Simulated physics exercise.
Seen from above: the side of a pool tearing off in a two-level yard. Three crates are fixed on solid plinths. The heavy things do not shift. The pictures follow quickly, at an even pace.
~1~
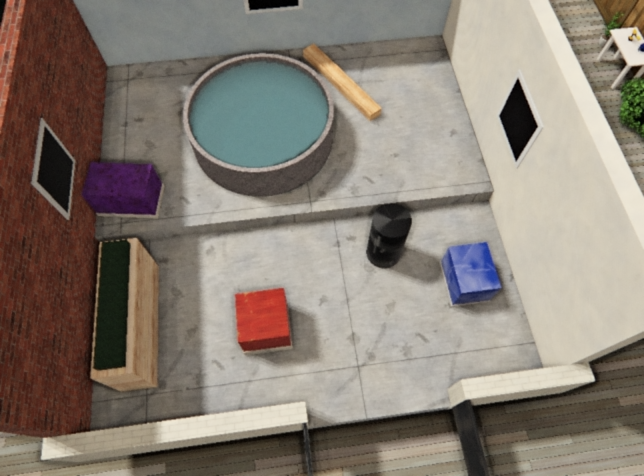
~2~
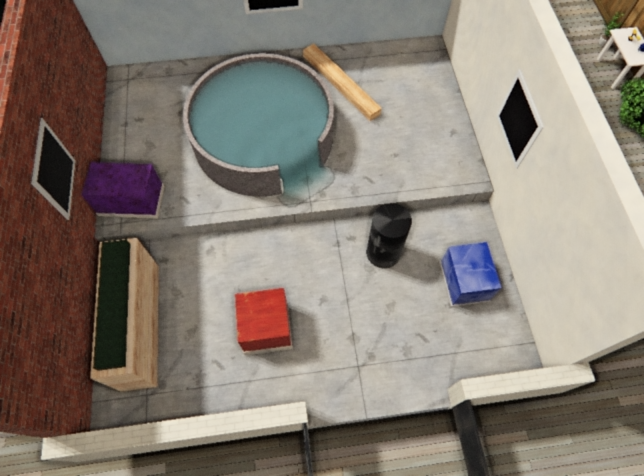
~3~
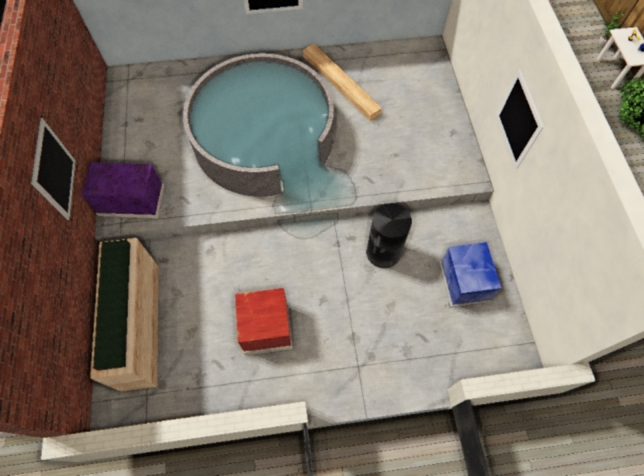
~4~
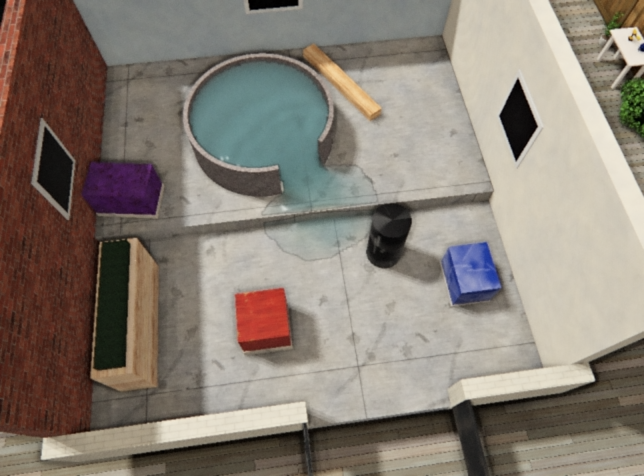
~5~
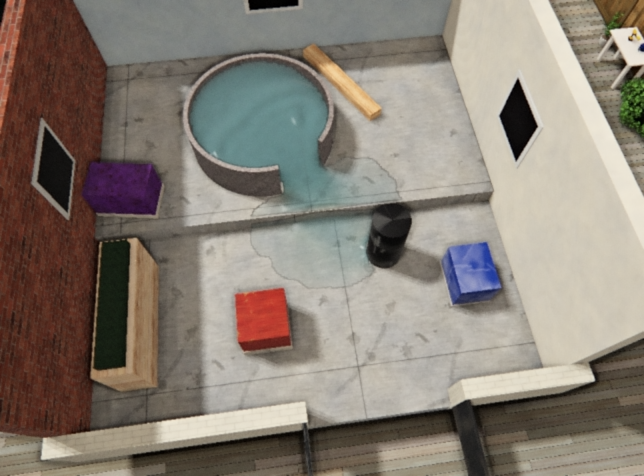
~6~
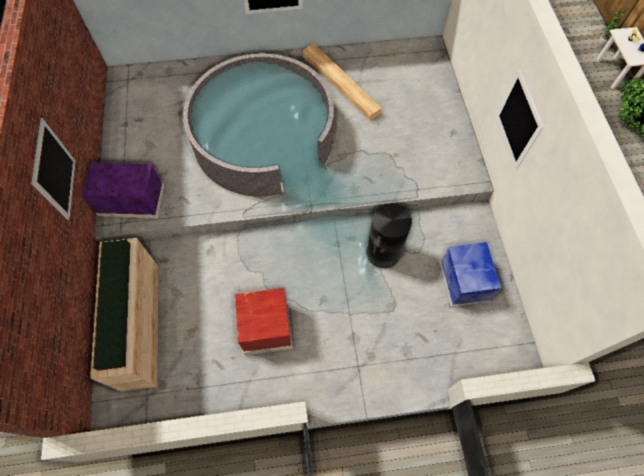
A round grey pool of still blue-green water stands on the upper level of a walled, two-level concrete yard, seen from above by a still camera. A purple block and a planter sit at left, a wooden beam behind the pool, and a red block, black barrel and blue block below. The pool's front right side opens, and water pours out, crosses the step and spreads around the barrel towards the red block.
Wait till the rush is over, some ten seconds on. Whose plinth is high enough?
One by one: The blue crate gets wet; the red crate stays dry; the purple crate stays dry.
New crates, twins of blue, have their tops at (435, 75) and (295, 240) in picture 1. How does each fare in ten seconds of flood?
In that order: Remains dry, is wetted.
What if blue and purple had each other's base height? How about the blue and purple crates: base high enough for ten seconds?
My reading: The blue one gets wet, the purple one keeps dry.
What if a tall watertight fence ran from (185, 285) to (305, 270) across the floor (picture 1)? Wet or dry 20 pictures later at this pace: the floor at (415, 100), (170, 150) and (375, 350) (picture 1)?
One after the other: Dry, dry, flooded.
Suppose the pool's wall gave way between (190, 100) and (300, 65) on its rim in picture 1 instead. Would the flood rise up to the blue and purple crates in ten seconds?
My reading: Blue crate gets wet; purple crate gets wet.
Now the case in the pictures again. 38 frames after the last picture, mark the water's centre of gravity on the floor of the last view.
Near (330, 206).
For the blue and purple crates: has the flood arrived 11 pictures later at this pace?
My reading: At blue reached, at purple untouched.
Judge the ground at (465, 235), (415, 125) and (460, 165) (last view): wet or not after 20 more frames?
In that order: Under water, dry, flooded.
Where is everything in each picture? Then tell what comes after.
Still water in the pool at (259, 112), in the first picture.
Water pours out at (302, 174) and has run to (291, 203), in the second picture.
Water pours out at (302, 175) and has run to (350, 199), in the third picture.
Water pours out at (302, 175) and has run to (358, 236), in the fourth picture.
Water pours out at (302, 174) and has run to (368, 270), in the fifth picture.
Water pours out at (302, 174) and has run to (387, 305), in the sixth picture.
A moment on, water covers 25 % of the floor; the blue crate water round its plinth, the red crate water round its plinth, the purple crate not reached.
Next, water covers 35 % of the floor; the blue crate water round its plinth, the red crate water round its plinth, the purple crate not reached.
Then, water covers 40 % of the floor; the blue crate water round its plinth, the red crate water round its plinth, the purple crate not reached.
Later, water covers 45 % of the floor; the blue crate water round its plinth, the red crate water round its plinth, the purple crate not reached.
In the end, water covers 55 % of the floor; the blue crate was topped, the red crate stayed above the water, the purple crate stayed above the water.
